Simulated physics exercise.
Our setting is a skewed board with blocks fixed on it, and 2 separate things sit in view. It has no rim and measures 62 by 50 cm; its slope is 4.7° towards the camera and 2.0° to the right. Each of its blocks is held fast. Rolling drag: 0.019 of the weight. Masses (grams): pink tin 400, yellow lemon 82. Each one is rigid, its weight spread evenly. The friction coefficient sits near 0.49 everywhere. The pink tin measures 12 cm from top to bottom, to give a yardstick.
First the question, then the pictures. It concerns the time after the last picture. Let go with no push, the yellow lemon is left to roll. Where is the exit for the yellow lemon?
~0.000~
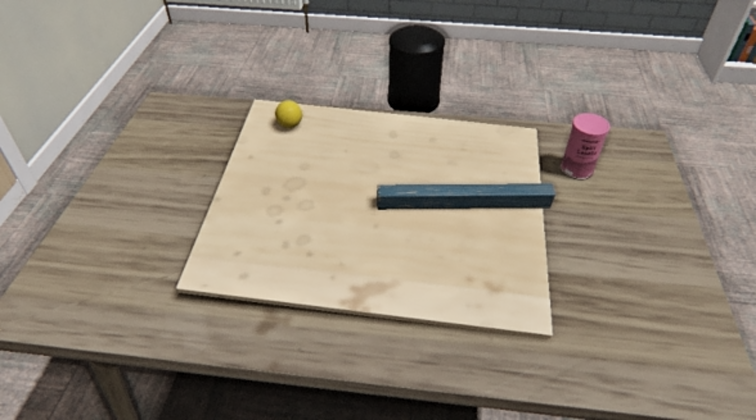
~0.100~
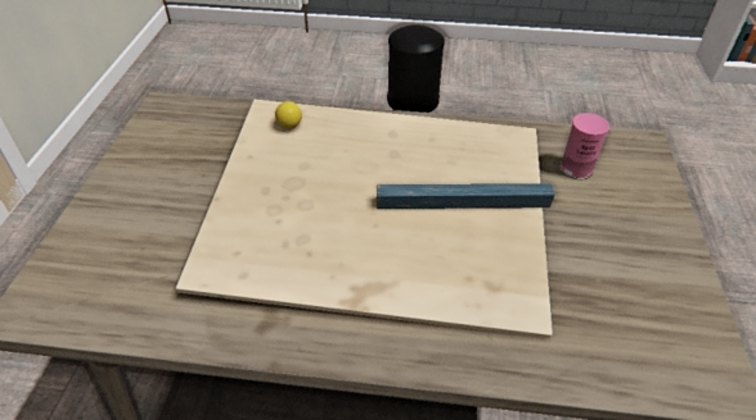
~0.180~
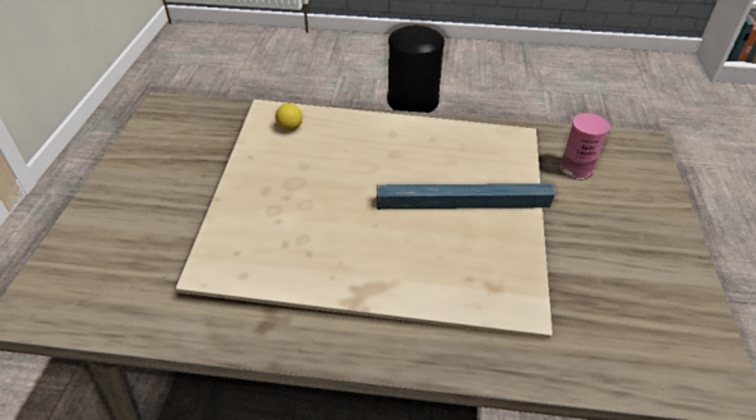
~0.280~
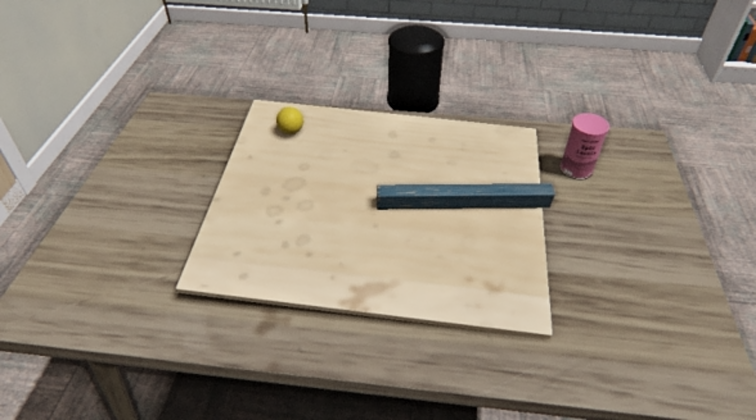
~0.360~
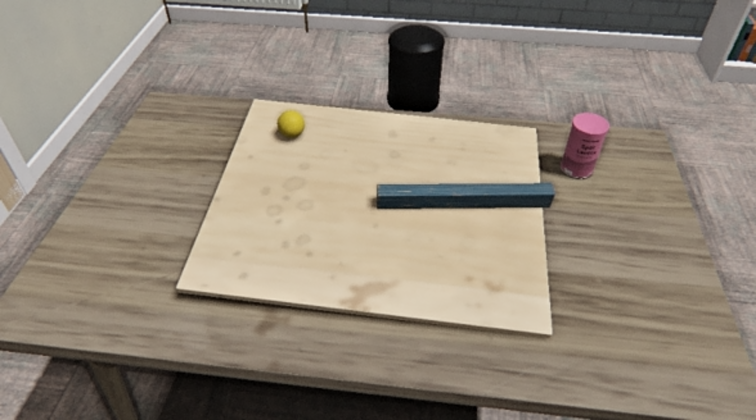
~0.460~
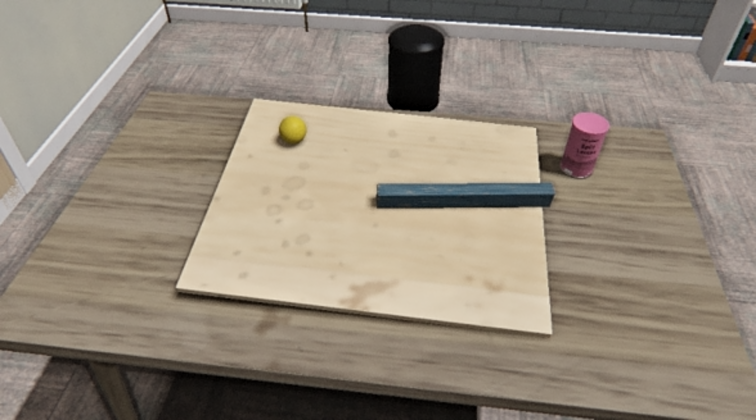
Exit: Front.
After 0.86 s, 26 cm of board to the near edge; yellow lemon near (305, 175).
After 1.26 s, 7 cm of board to the near edge; yellow lemon near (330, 262).
After 1.46 s, it has gone over the near edge; yellow lemon near (349, 339).
After 1.76 s, it has gone over the near edge.
By the end (1.8 s), it has gone over the near edge; pink tin in place, give or take 8 cm.
